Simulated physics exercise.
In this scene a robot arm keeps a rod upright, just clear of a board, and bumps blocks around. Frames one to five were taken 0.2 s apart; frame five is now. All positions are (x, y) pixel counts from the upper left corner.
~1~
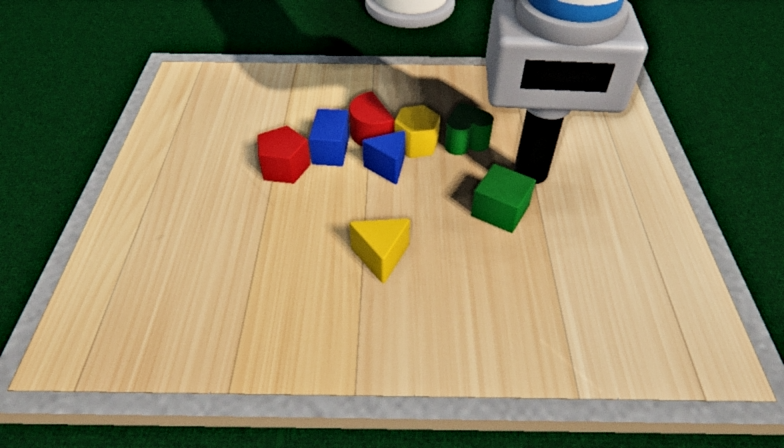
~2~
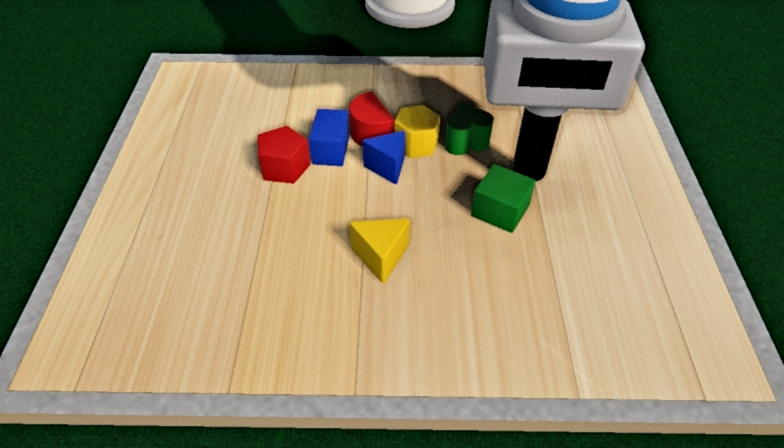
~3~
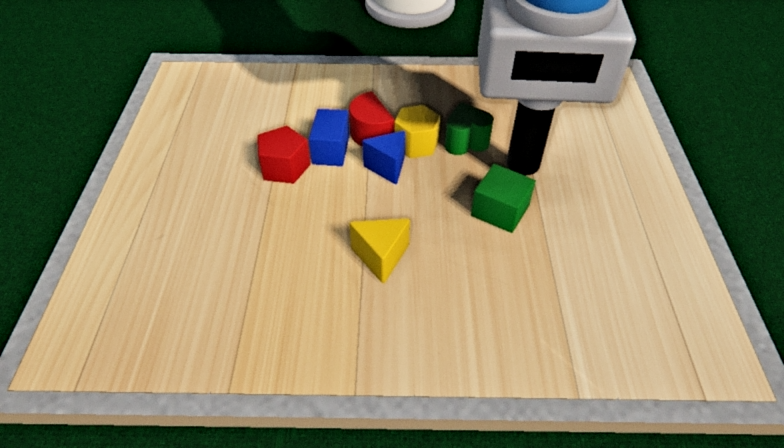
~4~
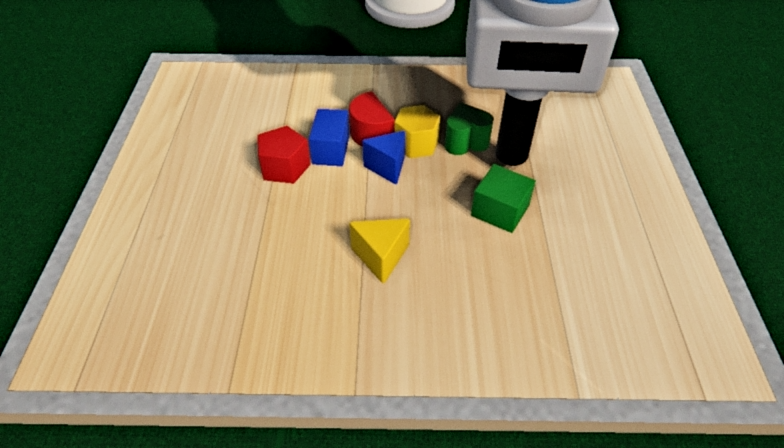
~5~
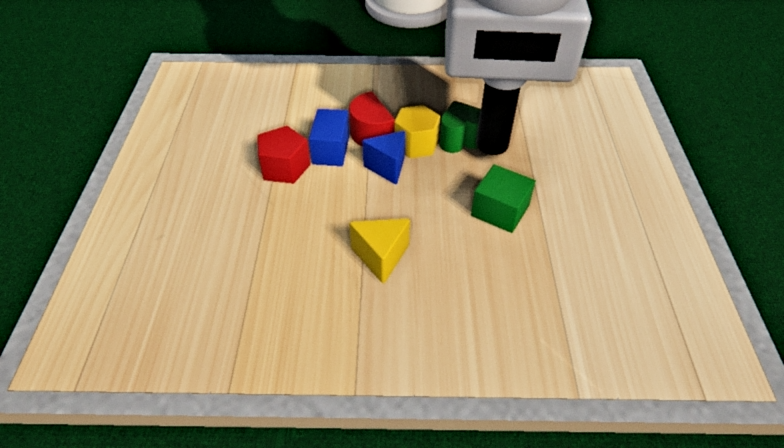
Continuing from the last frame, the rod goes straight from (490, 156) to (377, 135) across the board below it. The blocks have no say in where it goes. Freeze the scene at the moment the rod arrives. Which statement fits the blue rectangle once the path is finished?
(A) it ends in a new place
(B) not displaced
The correct letter is A.
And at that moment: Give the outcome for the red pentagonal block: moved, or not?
The red pentagonal block changes place.
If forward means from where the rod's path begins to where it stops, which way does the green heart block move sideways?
Its sideways move is to the right.
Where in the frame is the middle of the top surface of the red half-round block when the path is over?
It sits at (308, 98).
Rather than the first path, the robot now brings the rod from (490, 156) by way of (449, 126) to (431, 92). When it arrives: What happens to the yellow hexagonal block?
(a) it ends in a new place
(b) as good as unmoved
Letter a.
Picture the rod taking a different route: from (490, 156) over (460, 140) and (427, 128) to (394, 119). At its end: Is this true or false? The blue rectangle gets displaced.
True.
On the path given first. One third of the way, rod (451, 139); yellow hexagonal block (408, 114), turned 40° anticlockwise; green heart block (448, 103).
Two thirds of the way, rod (414, 132); blue rectangle (311, 123), turned 50° anticlockwise; red half-round block (343, 107), turned 40° clockwise; yellow hexagonal block (378, 112), turned 65° anticlockwise; green heart block (445, 100), turned 35° clockwise.
At the end, rod (377, 125); red pentagonal block (270, 145), turned 20° anticlockwise; blue rectangle (290, 123), turned 70° anticlockwise; red half-round block (308, 98), turned 45° clockwise; yellow hexagonal block (341, 104), turned 60° anticlockwise; green heart block (445, 100), turned 35° clockwise.
